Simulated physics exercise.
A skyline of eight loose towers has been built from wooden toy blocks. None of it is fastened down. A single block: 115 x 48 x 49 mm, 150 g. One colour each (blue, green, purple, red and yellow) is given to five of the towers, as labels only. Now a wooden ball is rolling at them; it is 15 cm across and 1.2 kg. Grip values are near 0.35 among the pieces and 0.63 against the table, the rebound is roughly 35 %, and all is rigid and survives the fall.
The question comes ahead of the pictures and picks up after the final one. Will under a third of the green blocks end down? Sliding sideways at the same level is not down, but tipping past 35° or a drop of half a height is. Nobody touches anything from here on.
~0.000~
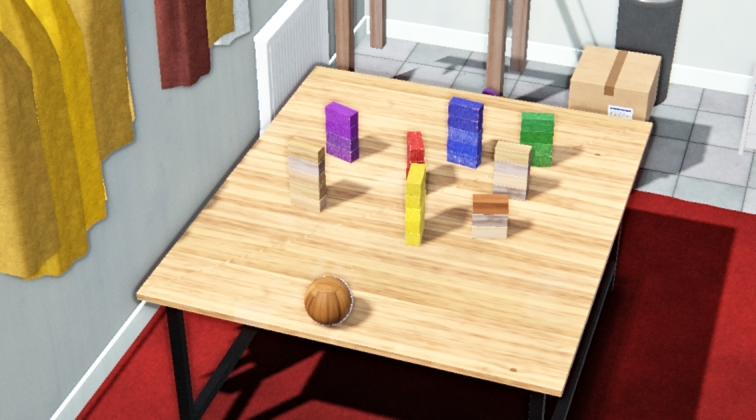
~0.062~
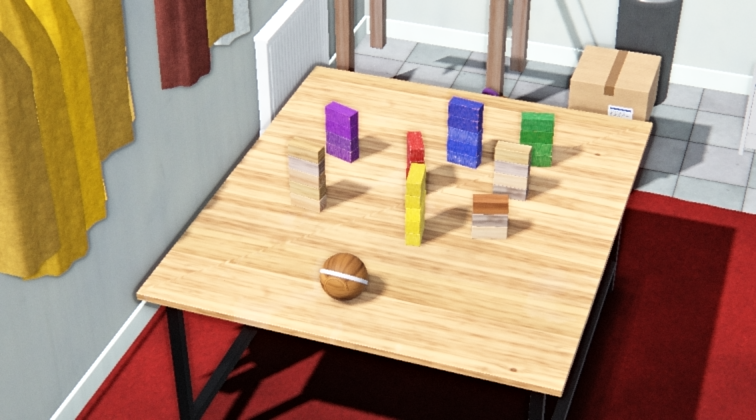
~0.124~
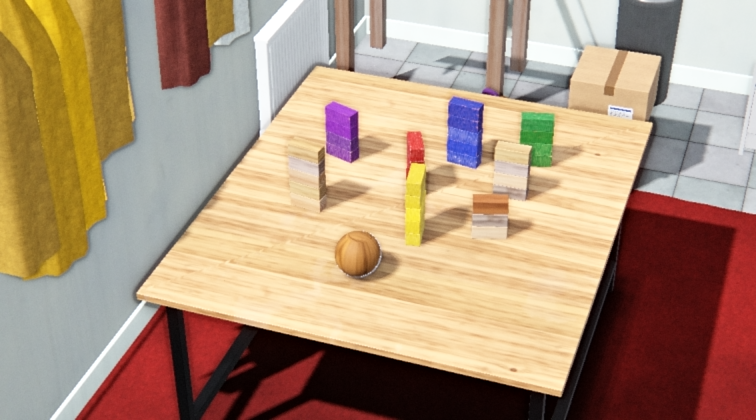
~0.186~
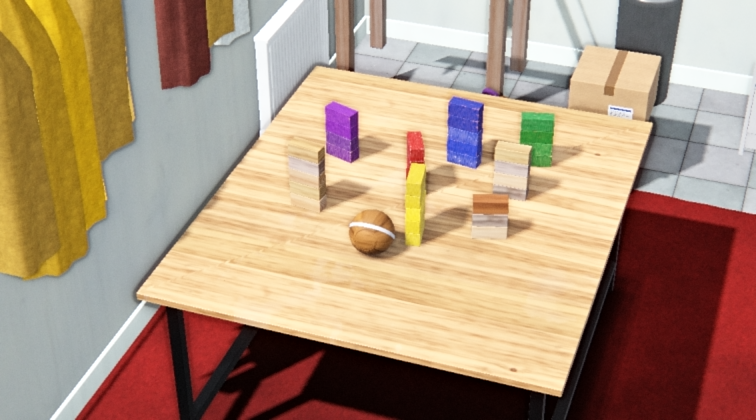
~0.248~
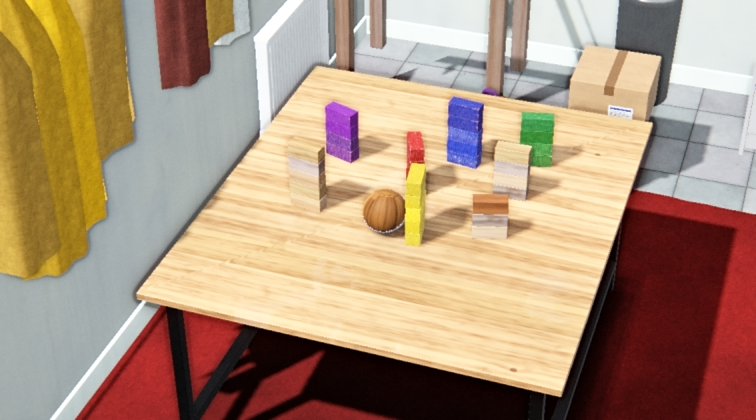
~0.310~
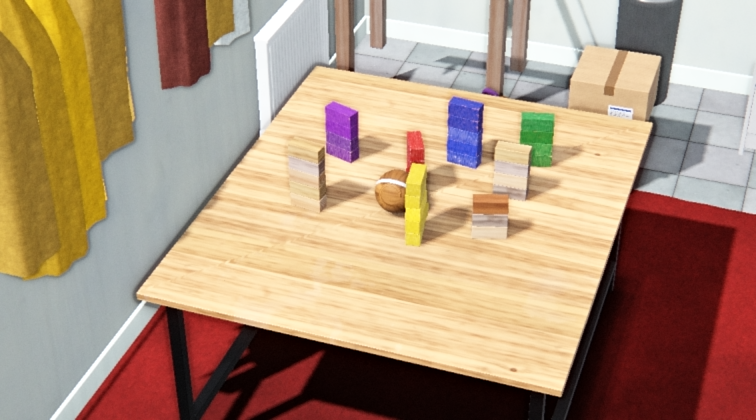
Yes.
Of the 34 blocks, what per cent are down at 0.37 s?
By that time it is 5 percent.
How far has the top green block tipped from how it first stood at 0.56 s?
It sits at about 0 degrees.
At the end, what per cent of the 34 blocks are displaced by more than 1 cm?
Result: 25 per cent.
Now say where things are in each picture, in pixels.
In the first frame (we follow the side turned to the camera), ball (329, 301) 53 cm from contact, 2.0 m/s; top green block (538, 125); top purple block (337, 118); no piece has moved.
In the second frame, ball (344, 277) 41 cm from contact, 2.0 m/s; top green block (538, 125).
In the third frame, ball (358, 254) 29 cm from contact, 2.0 m/s; top green block (538, 125).
In the fourth frame, ball (372, 232) 17 cm from contact, 2.0 m/s; top green block (538, 125).
In the fifth frame, ball (385, 211) 43 mm from contact, 2.0 m/s; top green block (538, 125).
In the sixth frame, ball (397, 192) after contact, 1.6 m/s; top green block (538, 125); top red block (416, 140); 2 stirred so far.
Around 0.37 s, ball still moving; none of the 4 green blocks down (1 of 34 in all colours); top green block unmoved; top red block tipped 35°.
Around 0.44 s, ball still moving; none of the 4 green blocks down (1 of 34 in all colours); top green block unmoved; top red block on its side.
Around 0.56 s, ball still moving; none of the 4 green blocks down (3 of 34 in all colours); top green block unmoved; top red block on its side.
Around 0.80 s, ball still moving; none of the 4 green blocks down (4 of 34 in all colours); top green block unmoved; top red block on its side.
Finally (1.3 s), ball rolling away; none of the 4 green blocks down (4 of 34 in all colours); top green block unmoved; top red block upside down. That is 0 per cent. Seen by the last camera, middles, top green block near (538, 122), top red block near (412, 154).
